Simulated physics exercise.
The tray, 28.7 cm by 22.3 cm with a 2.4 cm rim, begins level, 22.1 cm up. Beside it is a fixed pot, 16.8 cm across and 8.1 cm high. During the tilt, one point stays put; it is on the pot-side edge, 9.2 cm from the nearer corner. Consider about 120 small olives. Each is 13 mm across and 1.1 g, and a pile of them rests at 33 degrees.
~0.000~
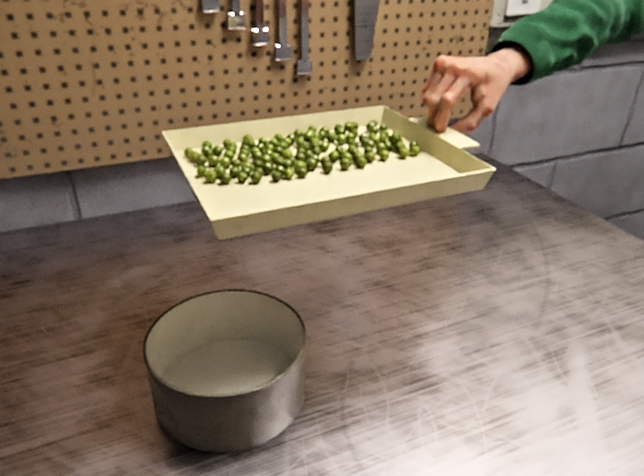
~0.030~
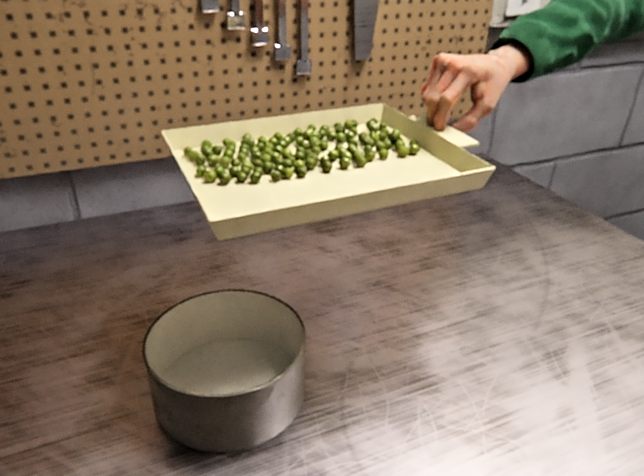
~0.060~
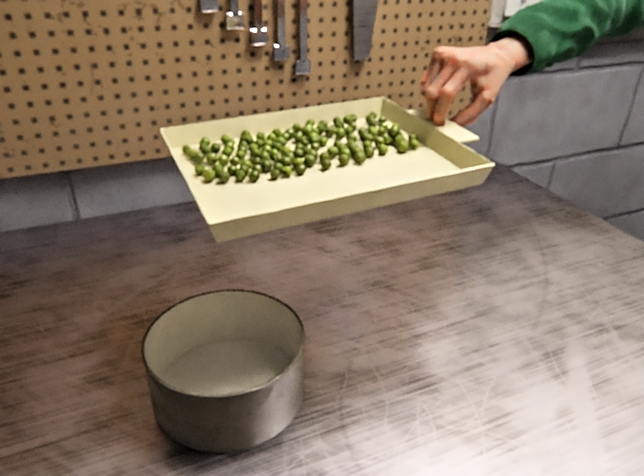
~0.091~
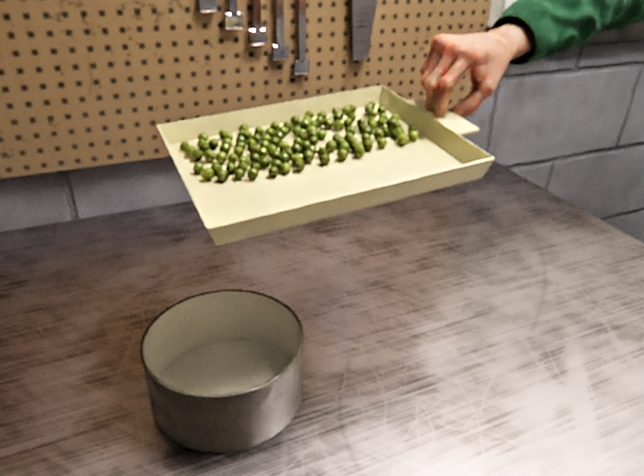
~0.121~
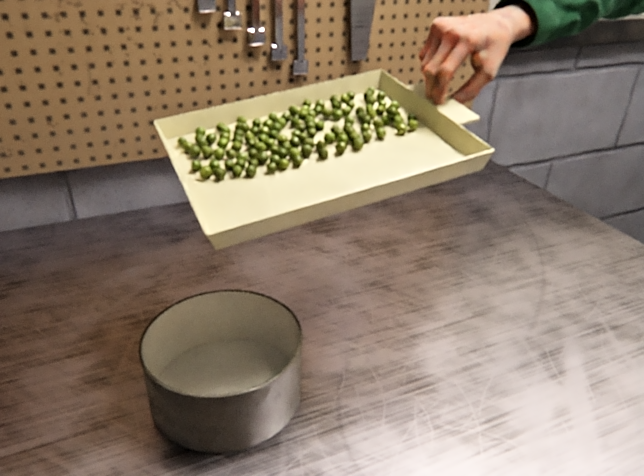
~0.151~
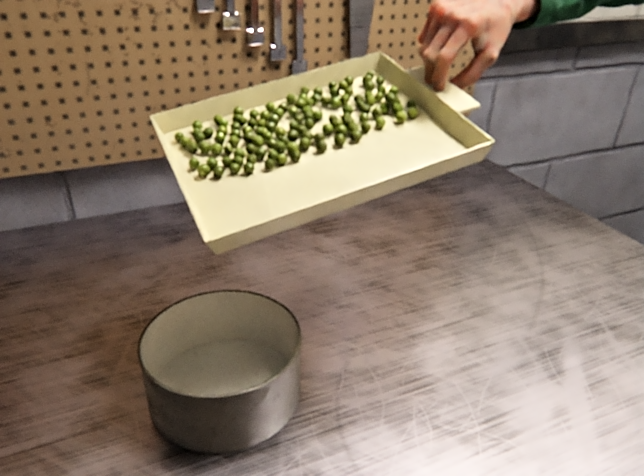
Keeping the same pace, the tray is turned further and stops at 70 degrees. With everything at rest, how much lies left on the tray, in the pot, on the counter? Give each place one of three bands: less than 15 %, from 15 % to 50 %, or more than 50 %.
One by one: Tray: Will likely hold a medium amount; pot: Will likely hold a medium amount; counter: Will likely hold a medium amount.
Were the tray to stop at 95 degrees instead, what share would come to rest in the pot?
Around 80 %, I reckon.
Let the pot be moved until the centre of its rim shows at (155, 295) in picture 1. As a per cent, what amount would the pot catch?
Share in pot at that spot: Some 0 in a hundred.
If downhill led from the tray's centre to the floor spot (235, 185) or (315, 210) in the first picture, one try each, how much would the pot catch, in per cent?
The share comes to roughly 5 in a hundred, then roughly 40 in a hundred.
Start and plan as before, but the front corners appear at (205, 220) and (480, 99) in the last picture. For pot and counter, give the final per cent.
In the pot: 5 per cent; on the counter: 55 per cent.
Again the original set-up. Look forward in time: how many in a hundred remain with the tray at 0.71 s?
Load share: Around 35%.
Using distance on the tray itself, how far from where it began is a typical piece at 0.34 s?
About 2 cm.
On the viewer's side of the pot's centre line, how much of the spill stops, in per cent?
Estimate: Close to 100 per cent of the pieces.
After 0.34 s, tilt 45 degrees; the tray holds 100 %, the pot 0 %.
Then, at 0.46 s, tilt 63 degrees; the tray holds 100 %, the pot 0 %.
After 0.71 s, tilt 70 degrees; the tray holds 35 %, the pot 25 %.
By 1.6 s all is still; tray 25 %, pot 45 %, counter 30 %.
